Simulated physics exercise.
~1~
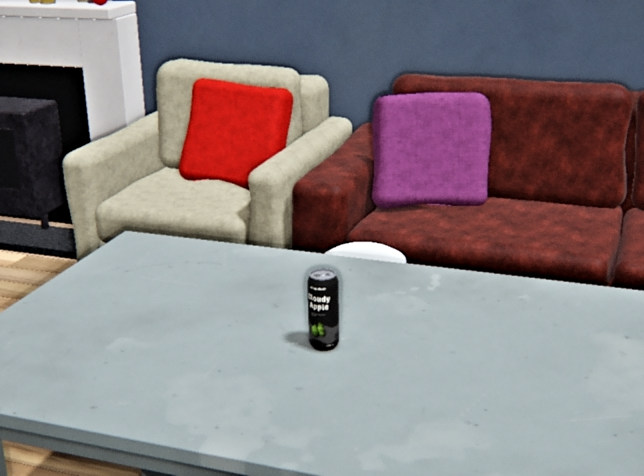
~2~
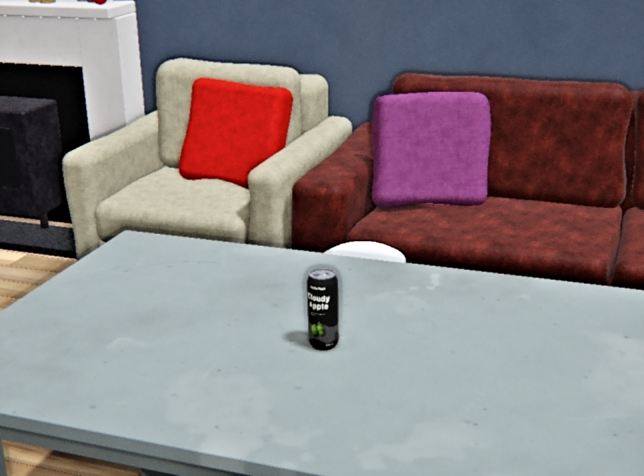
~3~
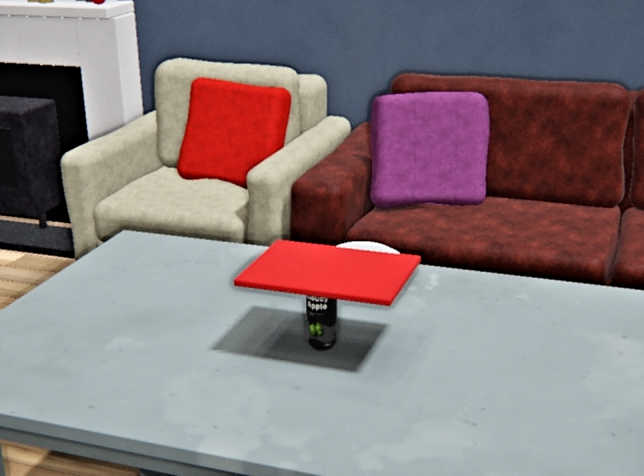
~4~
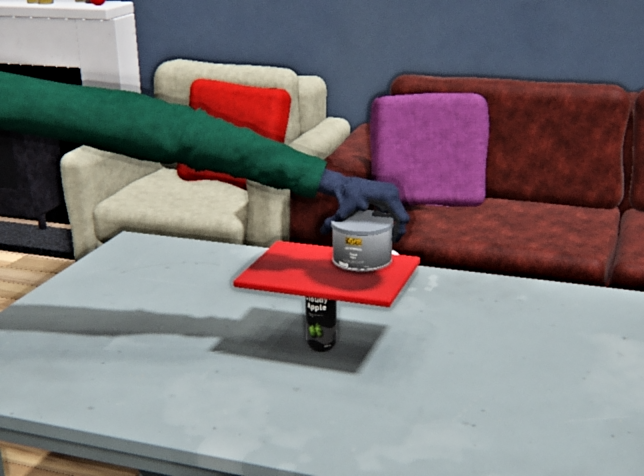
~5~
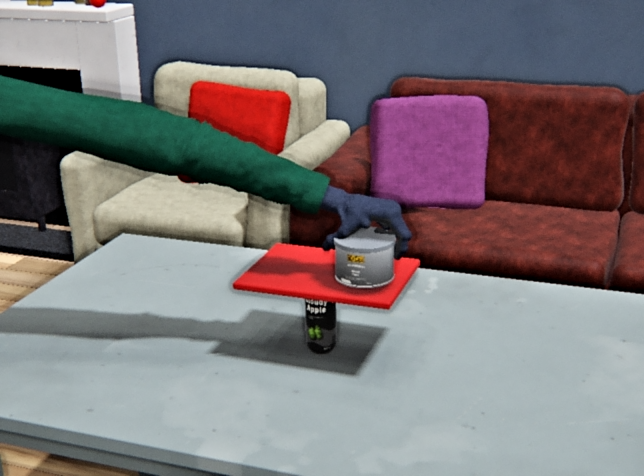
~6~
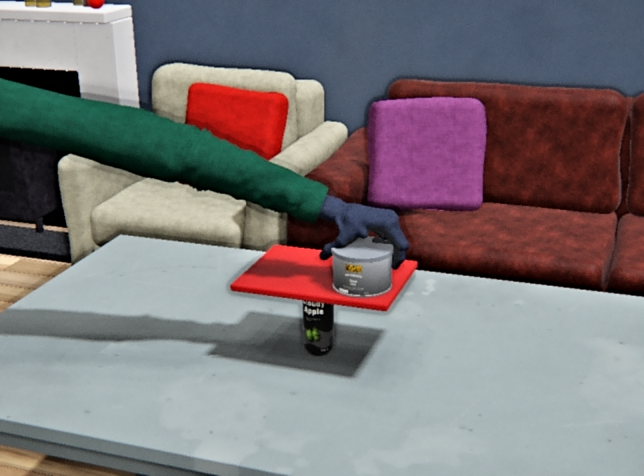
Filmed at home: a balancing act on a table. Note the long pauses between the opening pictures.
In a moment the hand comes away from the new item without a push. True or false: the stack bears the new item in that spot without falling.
False.
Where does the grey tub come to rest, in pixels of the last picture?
The object finishes somewhere near (387, 352).
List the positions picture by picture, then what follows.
The last thing is not in view yet, in the first picture.
The last thing is not in view yet, in the second picture.
The last thing is not in view yet; red lid (329, 270), in the third picture.
On its way; grey tub (362, 240); red lid (329, 272), in the fourth picture.
On its way; grey tub (365, 257); red lid (329, 274), in the fifth picture.
Set down, still held; grey tub (362, 267); red lid (326, 276), in the sixth picture.
Then, 0.40 s later than the last frame, grey tub now fallen; red lid tilted by 55°.
Then, 0.70 s later than the last frame, red lid on its side.
Then, 1.20 s later than the last frame, red lid now fallen; black can tilted by 61°.
Then, 1.30 s later than the last frame, black can now fallen.
When it is over, fallen, grey tub, red lid and black can. End places, in pixels of the last picture, grey tub near (387, 352). The stack gives way.
